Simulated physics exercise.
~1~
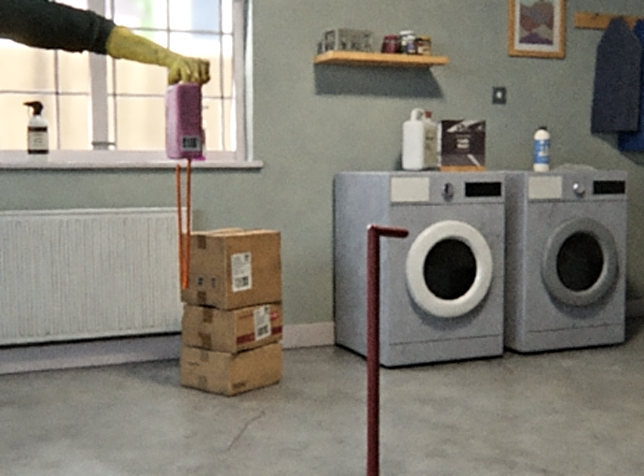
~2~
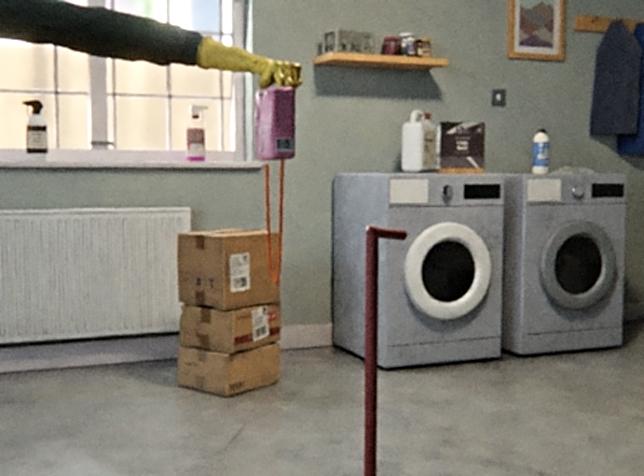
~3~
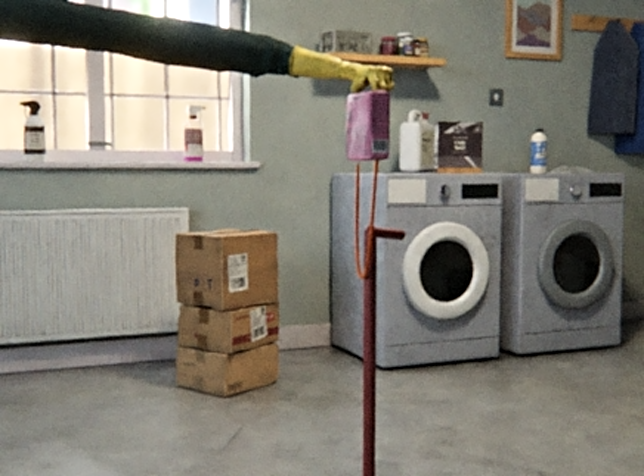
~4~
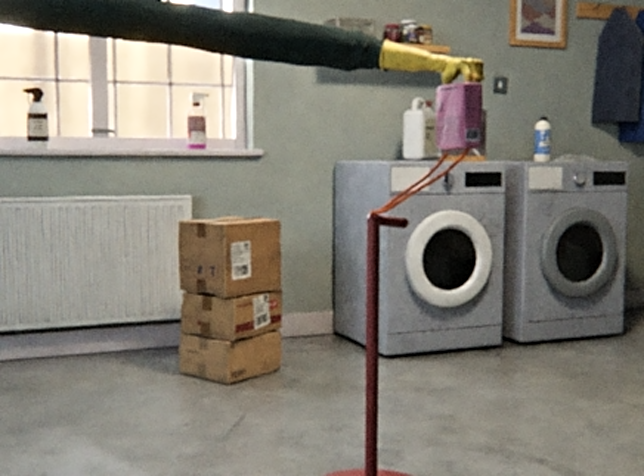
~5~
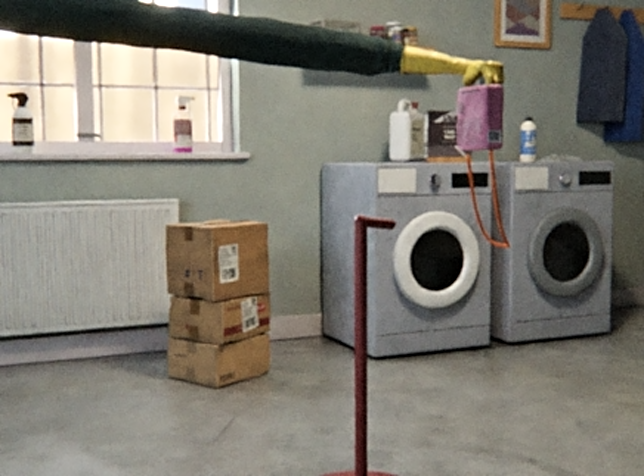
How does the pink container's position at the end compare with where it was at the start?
At the start it is on the left, in front of the window near the stacked boxes. By the end it is to the right of the post, in front of the washing machines.
